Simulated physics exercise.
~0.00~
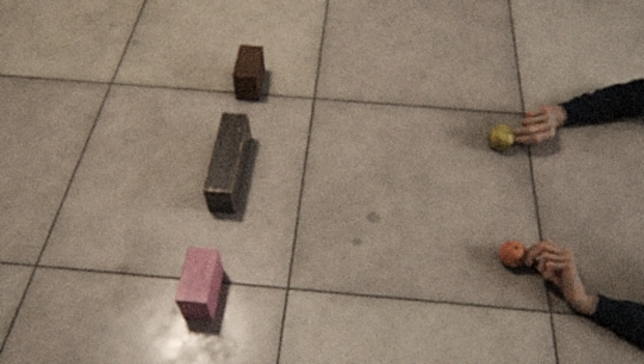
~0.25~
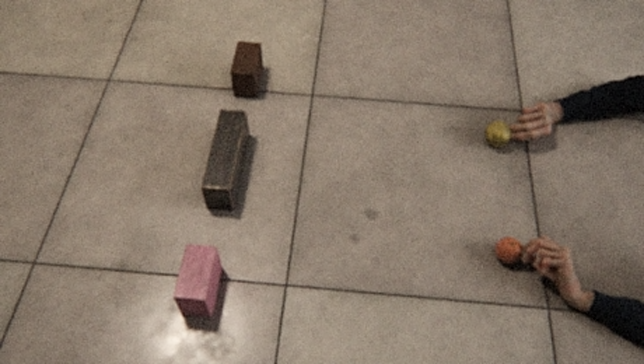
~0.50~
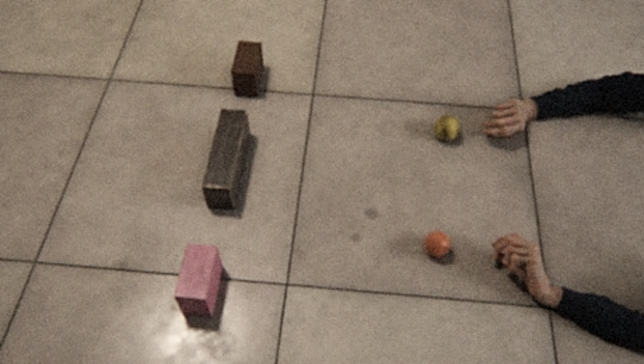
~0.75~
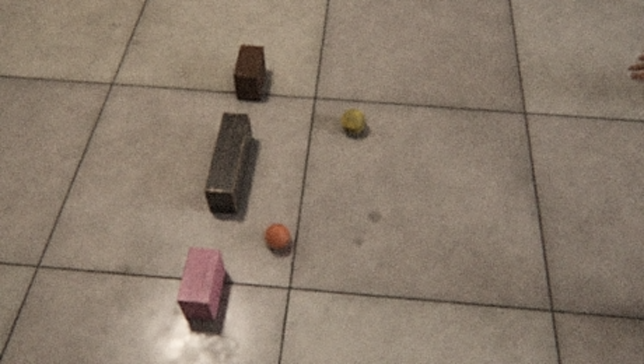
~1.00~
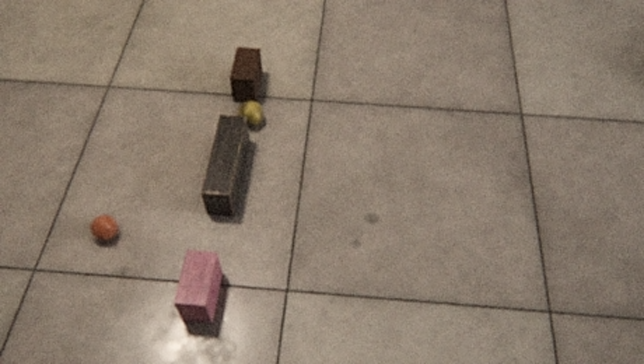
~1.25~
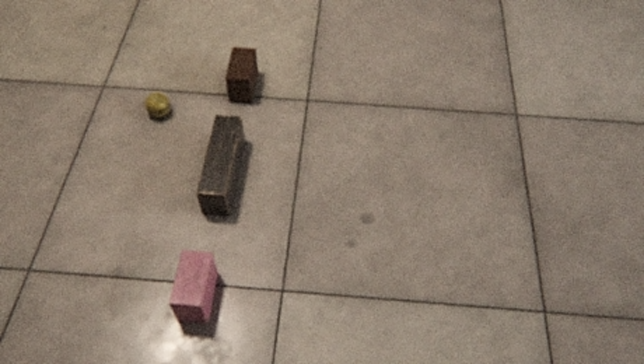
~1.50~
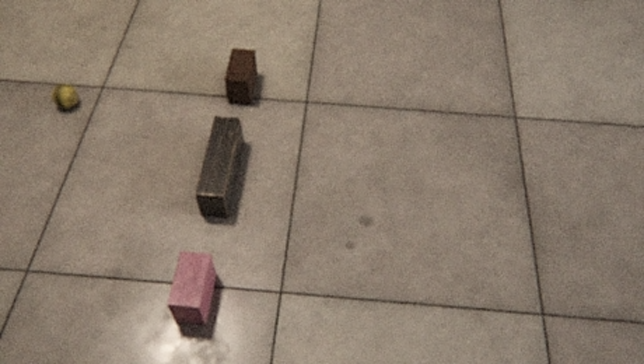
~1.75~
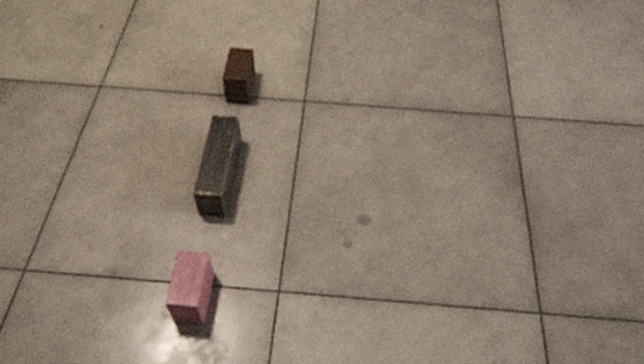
Two hands release a yellow ball and an orange tomato, which roll left through separate gaps.
